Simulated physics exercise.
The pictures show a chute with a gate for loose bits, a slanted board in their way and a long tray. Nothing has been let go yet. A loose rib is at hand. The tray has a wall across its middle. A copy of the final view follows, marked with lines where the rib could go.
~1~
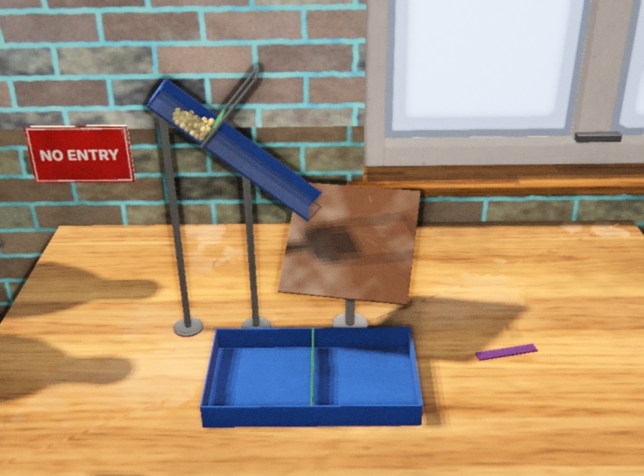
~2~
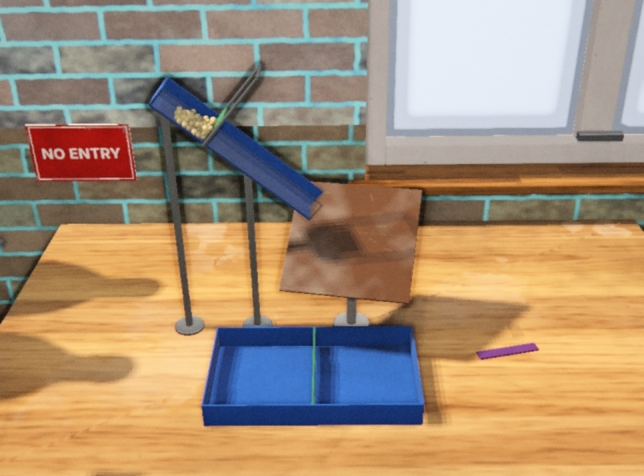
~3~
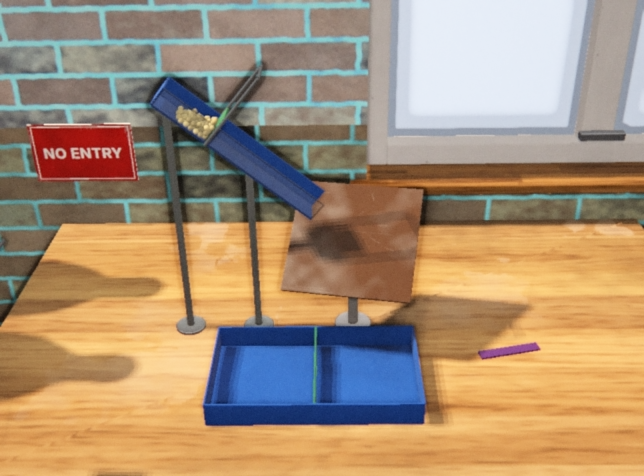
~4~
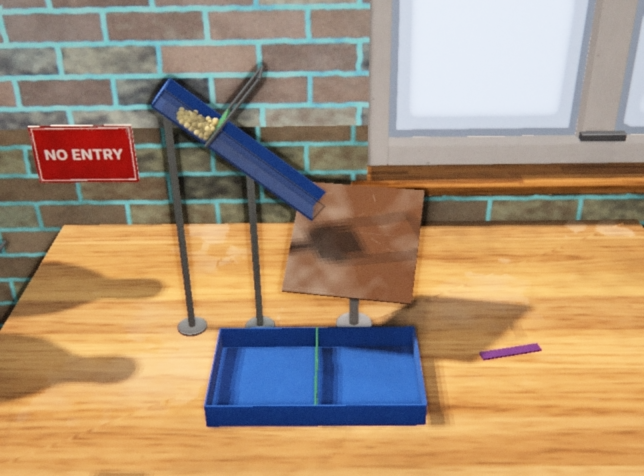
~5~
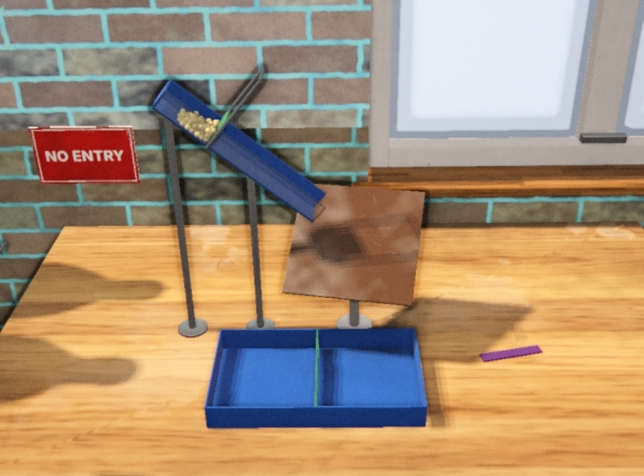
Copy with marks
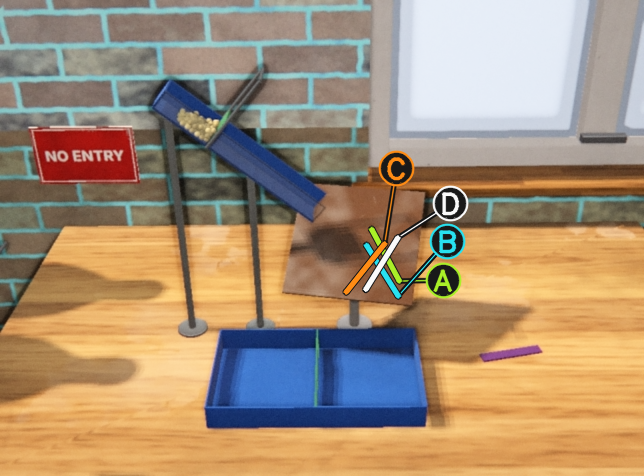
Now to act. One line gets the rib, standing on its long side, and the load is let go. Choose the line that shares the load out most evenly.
Best: C.
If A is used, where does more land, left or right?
Right.
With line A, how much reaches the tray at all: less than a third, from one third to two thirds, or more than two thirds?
Line A gives more than two thirds.
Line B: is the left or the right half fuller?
More lands on the right.
On the marked copy, line A from (371, 229) to (399, 281); line B from (366, 245) to (398, 296); line C from (384, 243) to (346, 292); line D from (397, 237) to (365, 289).
With A, of what is caught, none at all in the left half, the whole lot in the right.
With B, of what is caught, a small share in the left half, all but a few in the right.
With C, of what is caught, close to two thirds in the left half, close to a third in the right.
With D, of what is caught, only a few in the left half, all but a few in the right.
